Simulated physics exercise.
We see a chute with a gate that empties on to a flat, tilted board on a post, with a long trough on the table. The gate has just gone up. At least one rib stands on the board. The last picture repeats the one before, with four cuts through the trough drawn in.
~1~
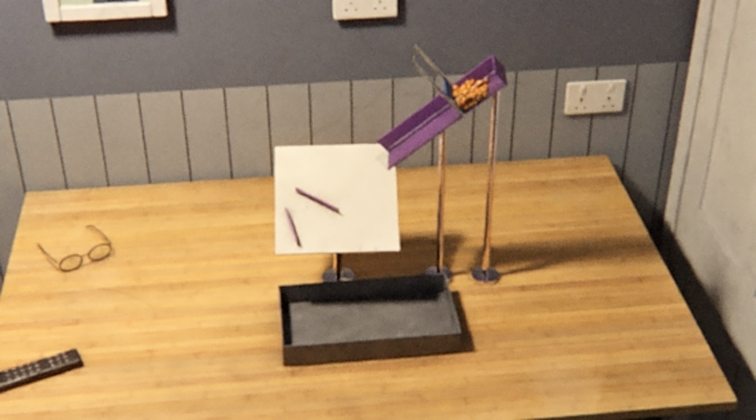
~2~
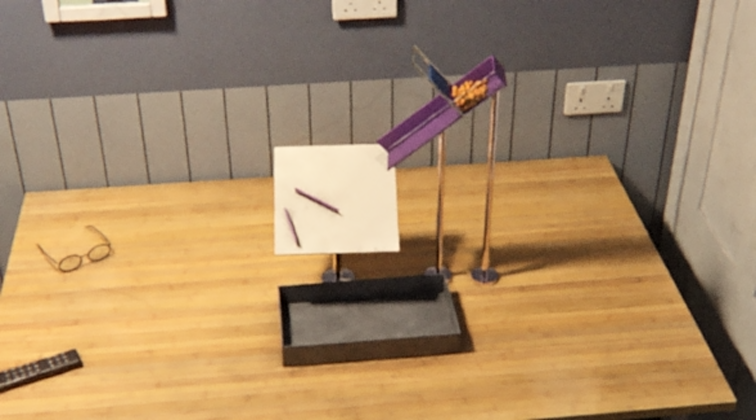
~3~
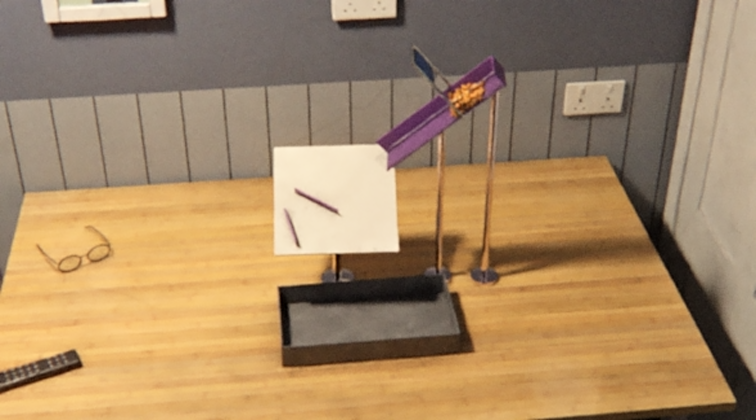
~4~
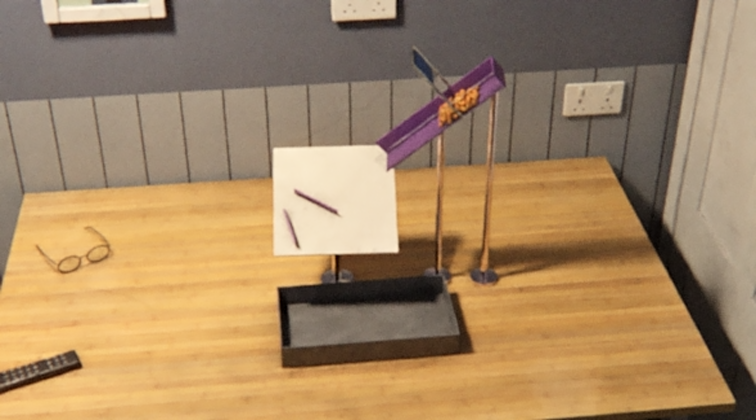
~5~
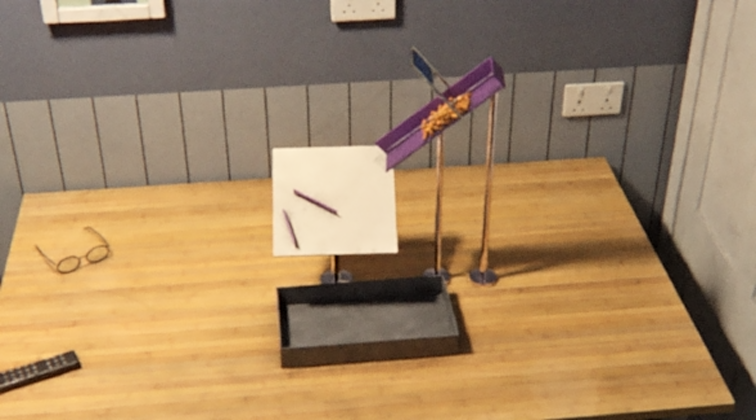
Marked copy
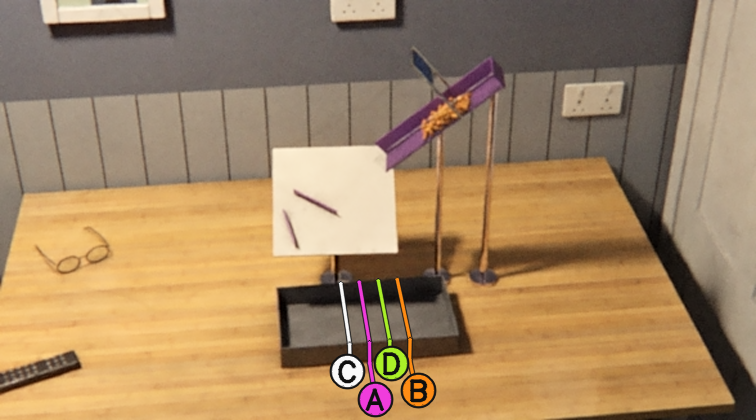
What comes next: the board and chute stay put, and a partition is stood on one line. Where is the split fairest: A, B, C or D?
Use line C.
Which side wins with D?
Left.
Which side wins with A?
Left.
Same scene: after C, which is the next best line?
It is A.
On the marked copy, line A crosses the front rim at (369, 341); line B crosses the front rim at (409, 338); line C crosses the front rim at (349, 343); line D crosses the front rim at (389, 340).
If A is chosen, of what is caught, most on the left of the divider, about a quarter on the right.
If B is chosen, of what is caught, all on the left of the divider, none on the right.
If C is chosen, of what is caught, about half on the left of the divider, about half on the right.
If D is chosen, of what is caught, nearly all on the left of the divider, a stray few on the right.
